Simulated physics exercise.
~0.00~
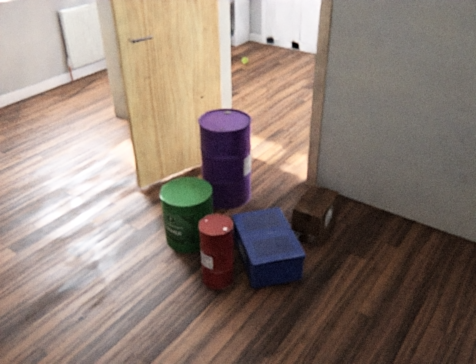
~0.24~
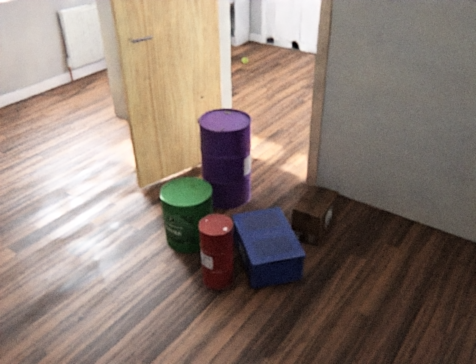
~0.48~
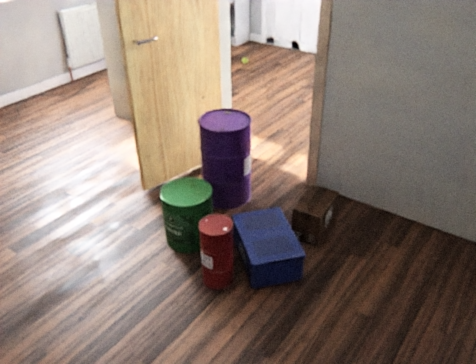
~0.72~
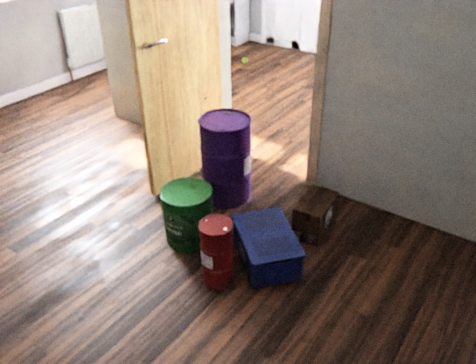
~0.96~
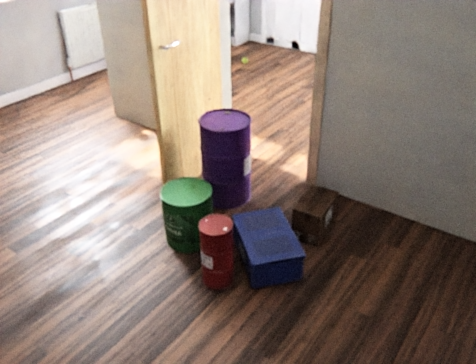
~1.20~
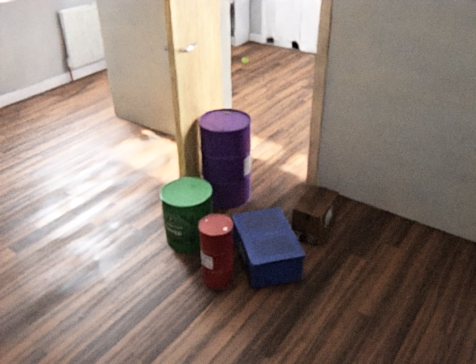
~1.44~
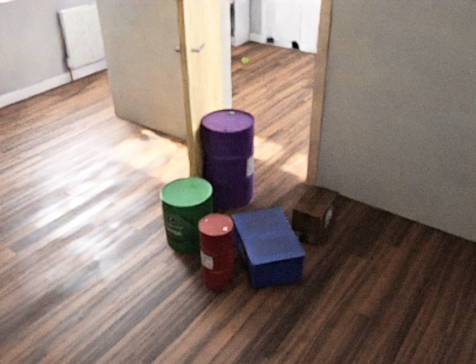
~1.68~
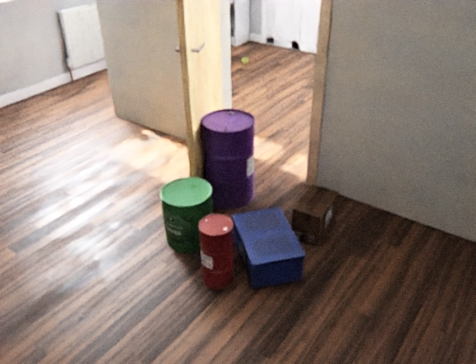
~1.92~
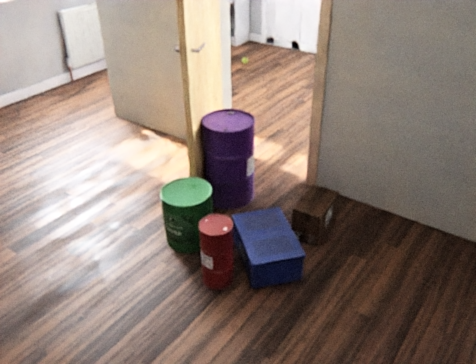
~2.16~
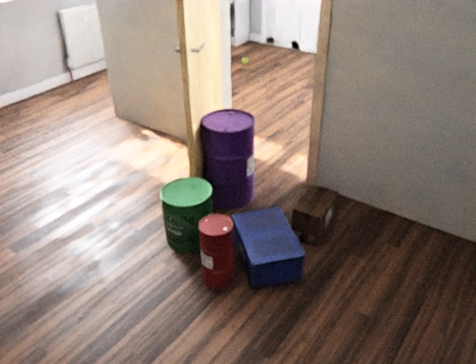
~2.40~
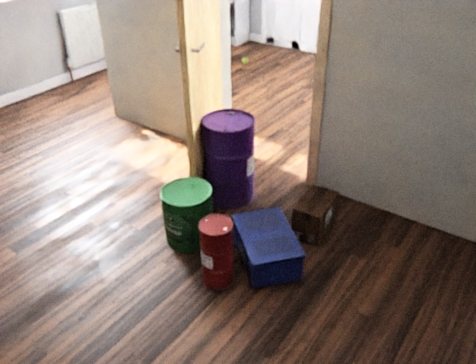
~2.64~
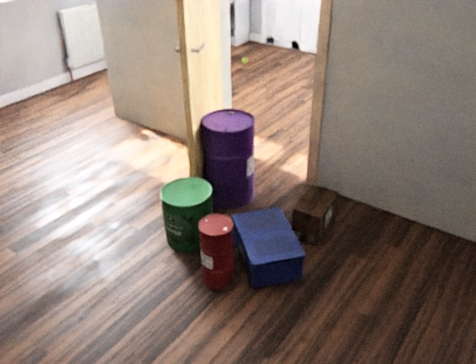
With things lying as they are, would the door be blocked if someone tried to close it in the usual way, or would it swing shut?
It would be blocked. The door still stood open, with the purple drum standing in the way of its swing.
